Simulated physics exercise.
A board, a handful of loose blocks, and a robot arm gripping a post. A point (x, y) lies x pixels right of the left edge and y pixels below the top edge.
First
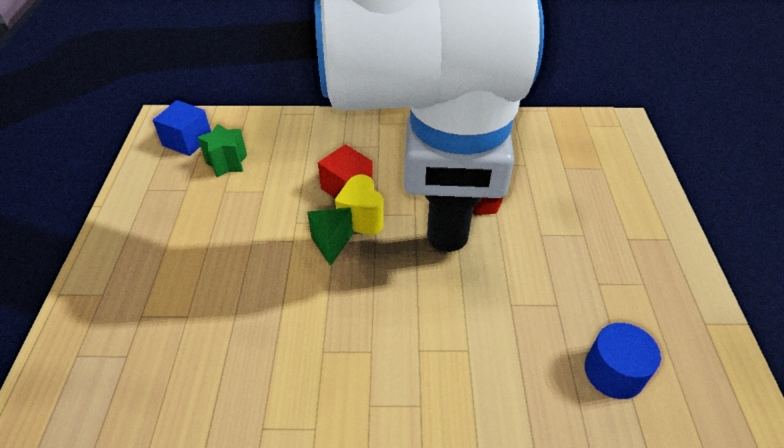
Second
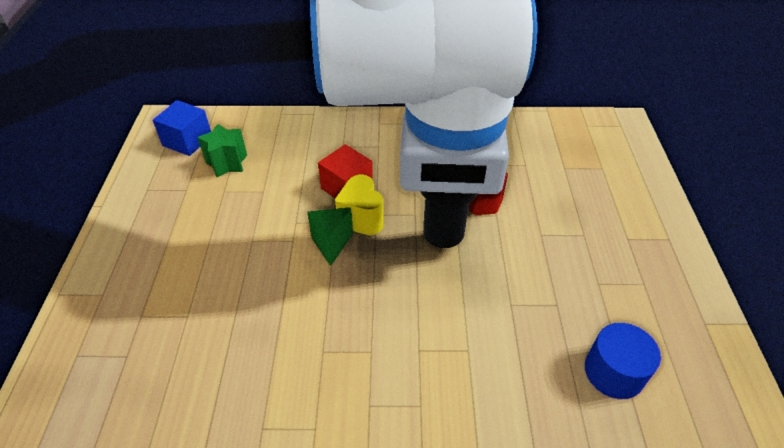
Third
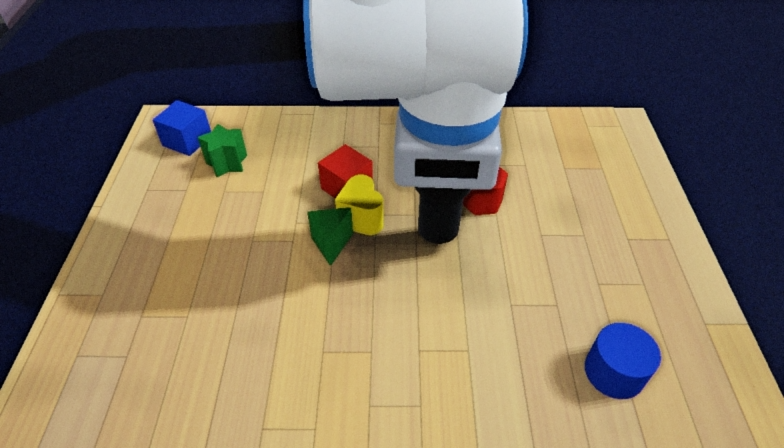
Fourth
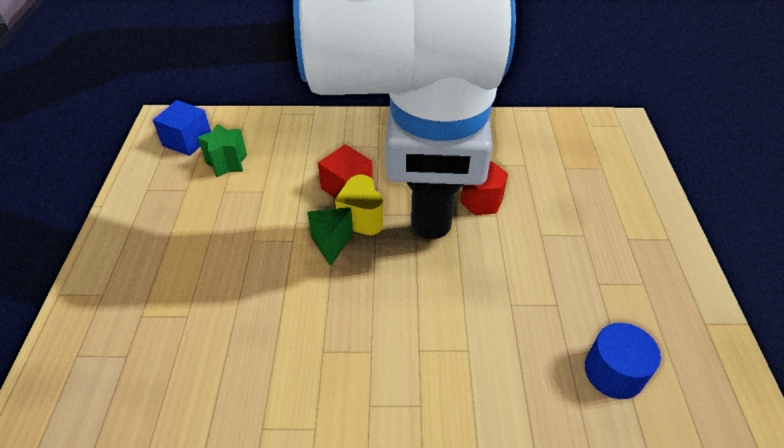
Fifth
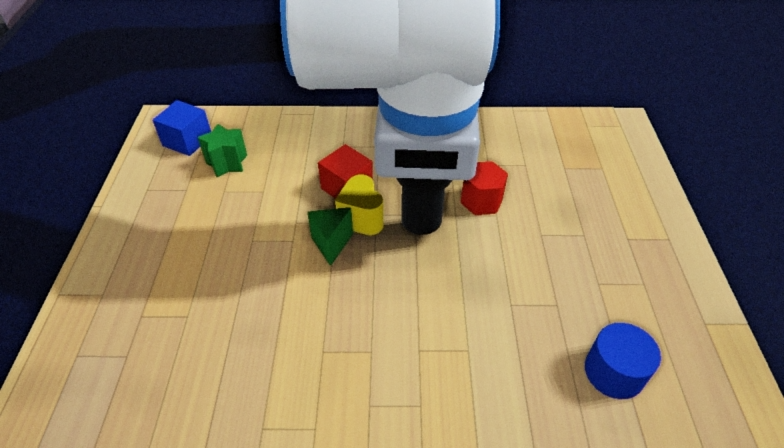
In the video, a robot arm holding a dark post moves slightly left across a wooden surface toward a yellow heart block, gradually revealing a red hexagon behind it, while the surrounding red, green, yellow and blue blocks stay still.
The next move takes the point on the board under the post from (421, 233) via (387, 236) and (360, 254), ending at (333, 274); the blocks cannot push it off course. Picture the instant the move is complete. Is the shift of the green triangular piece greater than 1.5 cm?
My answer is yes.
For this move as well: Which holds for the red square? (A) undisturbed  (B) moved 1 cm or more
A.
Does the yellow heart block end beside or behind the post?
Short answer: Yes.
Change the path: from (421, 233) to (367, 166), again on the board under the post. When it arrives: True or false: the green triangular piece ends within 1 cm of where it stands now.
The claim holds.
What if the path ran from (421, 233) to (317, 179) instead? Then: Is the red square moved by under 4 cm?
No
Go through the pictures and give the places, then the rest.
In the first frame, tip of the post (448, 236), middles of tops, green triangular piece (329, 219), red square (345, 161), yellow heart block (360, 193).
In the second frame, post (444, 233), nothing pushed.
In the third frame, post (438, 229), nothing pushed.
In the fourth frame, post (431, 224), nothing pushed.
In the fifth frame, post (422, 220), green triangular piece (329, 219), red square (345, 161), yellow heart block (360, 193).
What follows on the original path. One third of the way, post (387, 224); green triangular piece (323, 221); yellow heart block (349, 193), turned 20° clockwise.
Two thirds of the way, post (359, 242); green triangular piece (317, 223), turned 25° anticlockwise; yellow heart block (344, 193), turned 35° clockwise.
At the end, post (331, 262); green triangular piece (308, 228), turned 15° clockwise; red square unmoved; yellow heart block (344, 193), turned 35° clockwise.
